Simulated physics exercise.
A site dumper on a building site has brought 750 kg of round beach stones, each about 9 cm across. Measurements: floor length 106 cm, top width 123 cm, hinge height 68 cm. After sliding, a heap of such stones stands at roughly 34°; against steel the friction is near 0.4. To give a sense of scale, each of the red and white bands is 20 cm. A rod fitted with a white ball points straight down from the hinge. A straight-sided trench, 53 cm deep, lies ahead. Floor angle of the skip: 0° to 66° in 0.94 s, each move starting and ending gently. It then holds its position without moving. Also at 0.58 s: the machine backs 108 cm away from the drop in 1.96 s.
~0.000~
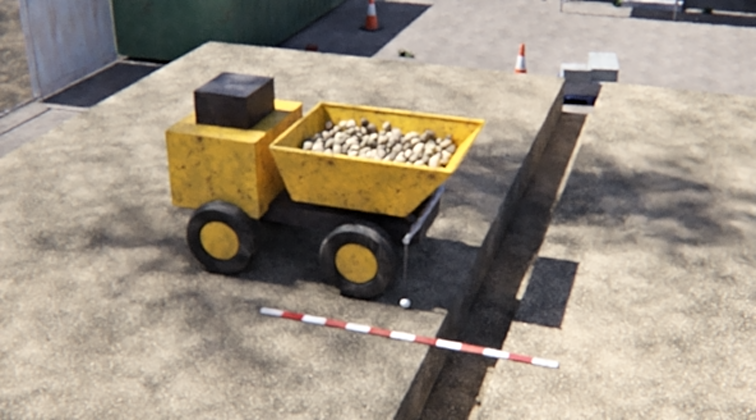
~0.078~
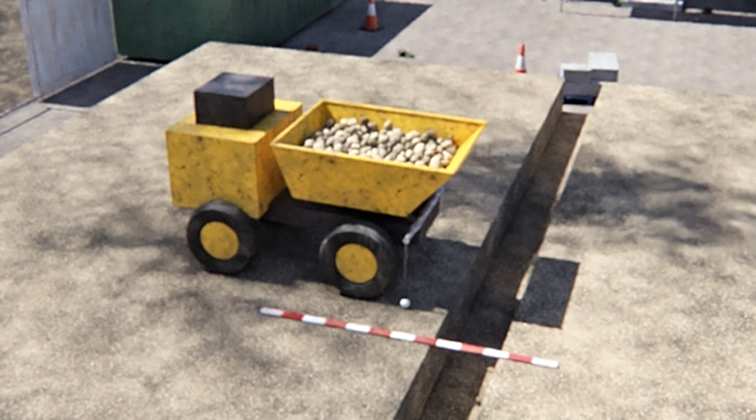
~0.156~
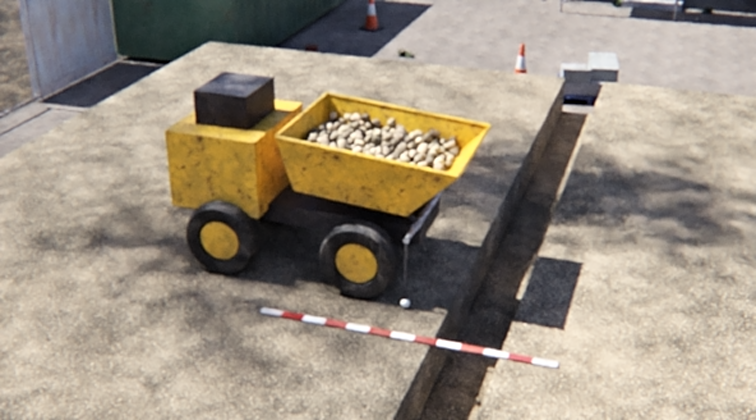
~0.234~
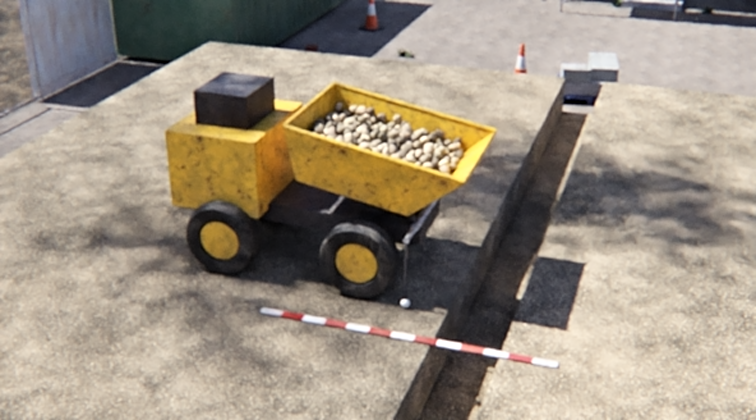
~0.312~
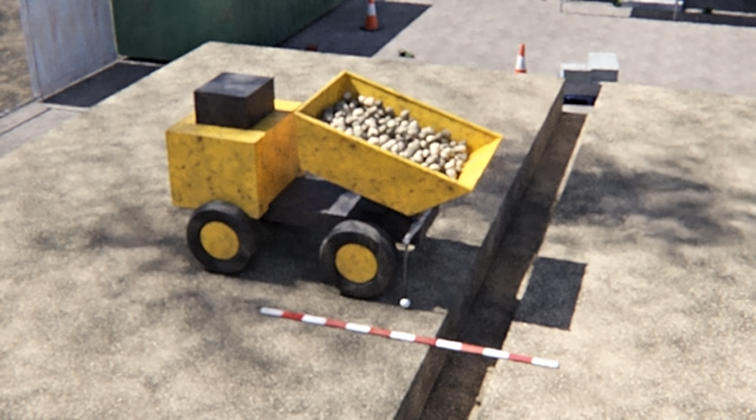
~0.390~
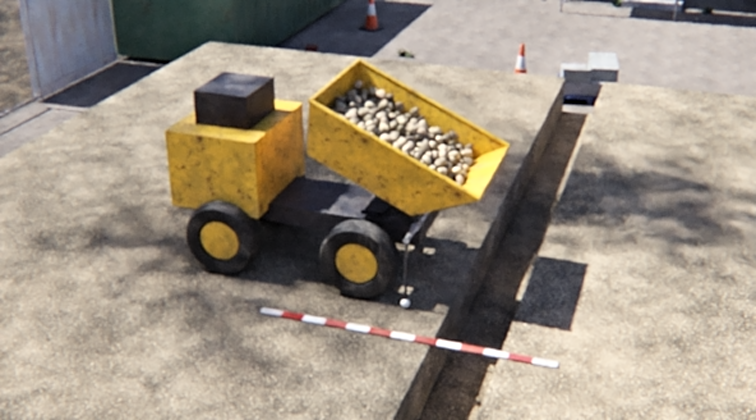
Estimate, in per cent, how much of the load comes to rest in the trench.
35 %.
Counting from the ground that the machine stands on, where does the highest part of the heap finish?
Close to 20 cm above that ground.
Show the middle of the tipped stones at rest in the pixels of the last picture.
Around (521, 285).
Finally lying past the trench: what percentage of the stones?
Roughly 50 per cent.
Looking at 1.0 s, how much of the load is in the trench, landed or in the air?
Roughly 10 percent of the load.
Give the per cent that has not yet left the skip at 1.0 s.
Held: Approx. 85 %.
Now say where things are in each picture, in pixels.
The skip is at 0°, its lip at (452, 172); the top of the load is at (382, 138), in the first picture.
The skip is at 1°, its lip at (454, 173); the top of the load is at (373, 136); the stones move at 0.4 m/s on average, in the second picture.
Lip at (458, 177), floor tilted 5°, highest stones at (355, 130); the stones move at 0.8 m/s on average, in the third picture.
The skip is at 10°, its lip at (465, 182); the top of the load is at (344, 117); the stones move at 0.9 m/s on average, in the fourth picture.
The skip is at 17°, its lip at (472, 190); the top of the load is at (347, 108); the stones move at 1.1 m/s on average, in the fifth picture.
The skip is at 25°, its lip at (479, 199); the top of the load is at (350, 99); the stones move at 1.2 m/s on average, in the sixth picture.
After 0.7 s the floor is at 55°; 100 % in the skip; the foremost stones are at (479, 213).
After 1.0 s the floor is at 66°; 84 % in the skip, 11 % in the trench, 5 % past the trench; the foremost stones are at (542, 253).
After 3.0 s the floor is at 66°; 0 % in the skip, 14 % short of the trench, 36 % in the trench, 49 % past the trench; the foremost stones are past the picture's edge.
After 5.8 s the floor is at 66°; 0 % in the skip, 14 % short of the trench, 36 % in the trench, 49 % past the trench; the foremost stones are past the picture's edge.
